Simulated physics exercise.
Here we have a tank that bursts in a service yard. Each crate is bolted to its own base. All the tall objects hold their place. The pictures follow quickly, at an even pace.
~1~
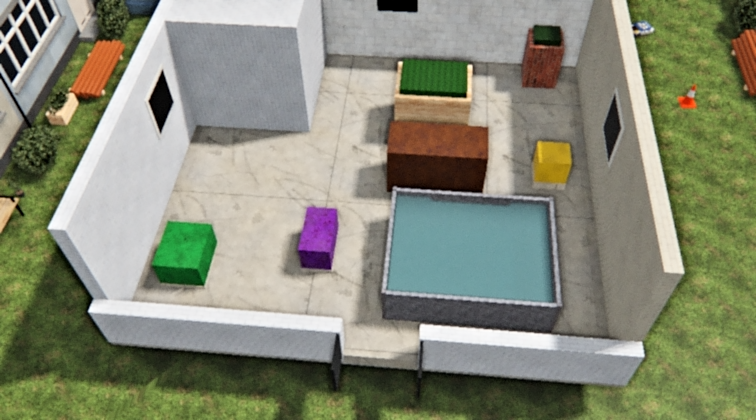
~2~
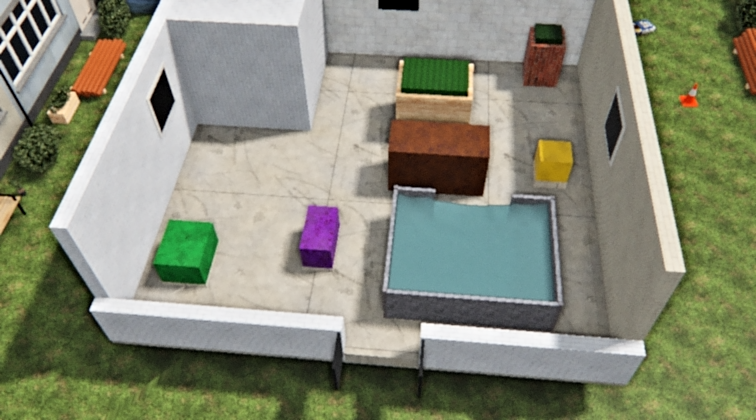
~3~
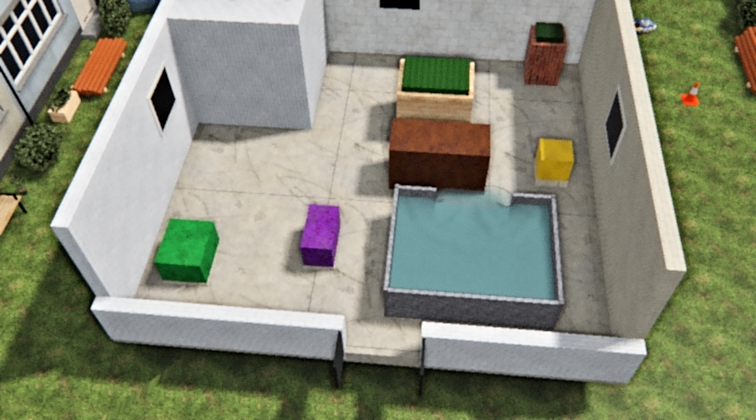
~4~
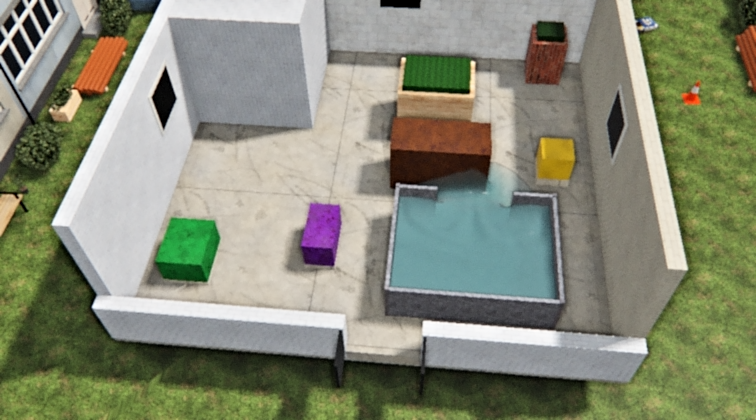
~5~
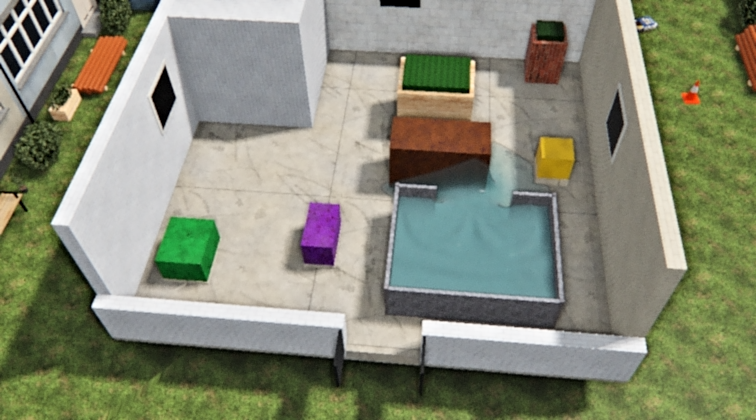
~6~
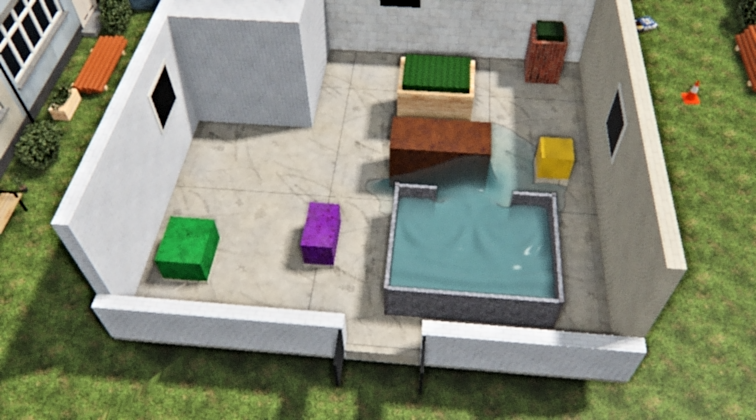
Water bursts through a gap in the far side of a grey-walled tank at the right of a pale-walled service yard, seen from high above. A brown block stands just behind the tank, with a green-topped planter beyond, a yellow box to the right, and purple and green boxes to the left. The water pours out toward the brown block and spreads sideways along its base, while the boxes stay still.
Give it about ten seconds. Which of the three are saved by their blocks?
In the end: The green crate is wetted; the purple crate is wetted; the yellow crate is wetted.
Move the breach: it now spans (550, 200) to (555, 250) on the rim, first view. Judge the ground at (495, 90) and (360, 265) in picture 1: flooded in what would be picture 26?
As listed: Under water, free of water.
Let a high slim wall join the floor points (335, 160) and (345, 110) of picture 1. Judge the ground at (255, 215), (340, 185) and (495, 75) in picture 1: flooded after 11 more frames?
As listed: Under water, awash, awash.
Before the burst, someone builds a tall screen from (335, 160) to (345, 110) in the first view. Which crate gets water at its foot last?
It is the green-painted one.
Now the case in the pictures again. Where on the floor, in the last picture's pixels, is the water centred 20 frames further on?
I would point to (447, 216).
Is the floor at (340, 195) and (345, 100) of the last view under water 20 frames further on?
One after the other: Covered, dry.
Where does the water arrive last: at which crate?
I say the green-painted one.
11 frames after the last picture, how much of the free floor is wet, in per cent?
Close to 50 %.
A moment on, water covers 25 % of the floor; the green crate not reached, the purple crate water round its plinth, the yellow crate water round its plinth.
Next, water covers 50 % of the floor; the green crate water round its plinth, the purple crate water round its plinth, the yellow crate water round its plinth.
Then, water covers 70 % of the floor; the green crate water round its plinth, the purple crate water round its plinth, the yellow crate water round its plinth.
Later, water covers 90 % of the floor; the green crate water round its plinth, the purple crate water round its plinth, the yellow crate water round its plinth.
In the end, water covers 100 % of the floor; the green crate was topped, the purple crate was topped, the yellow crate was topped.
